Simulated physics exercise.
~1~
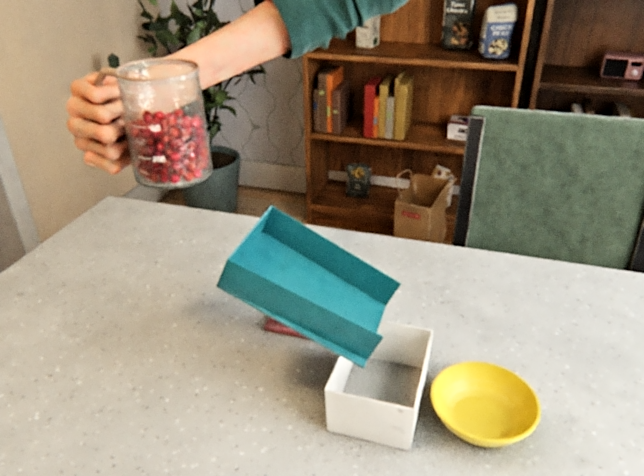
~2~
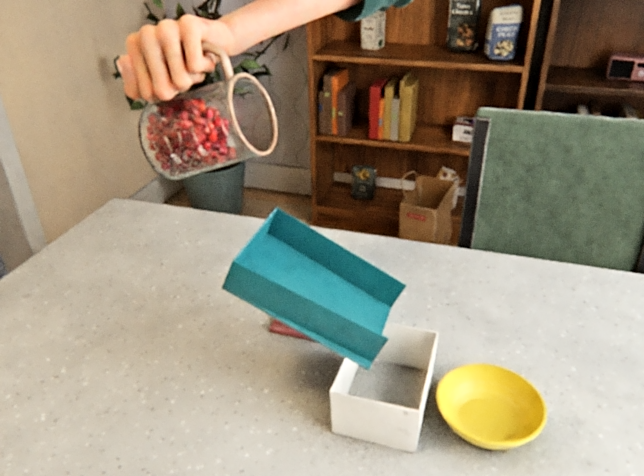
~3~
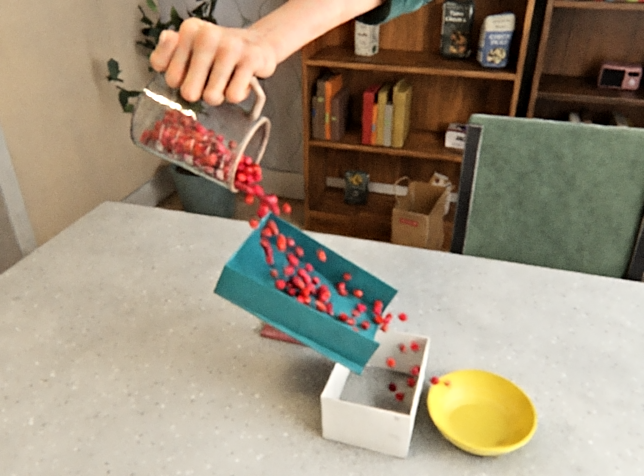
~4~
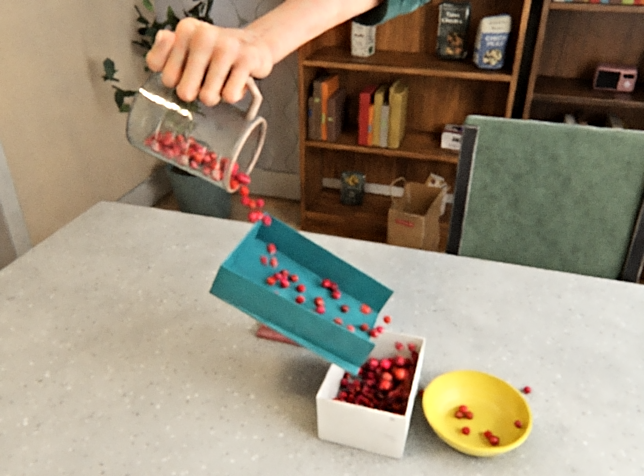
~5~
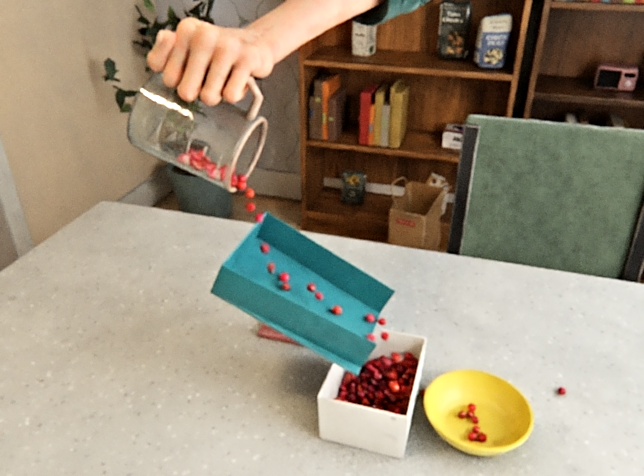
Red berries pour from a hand-tipped jug down a teal chute, mostly into a white box.
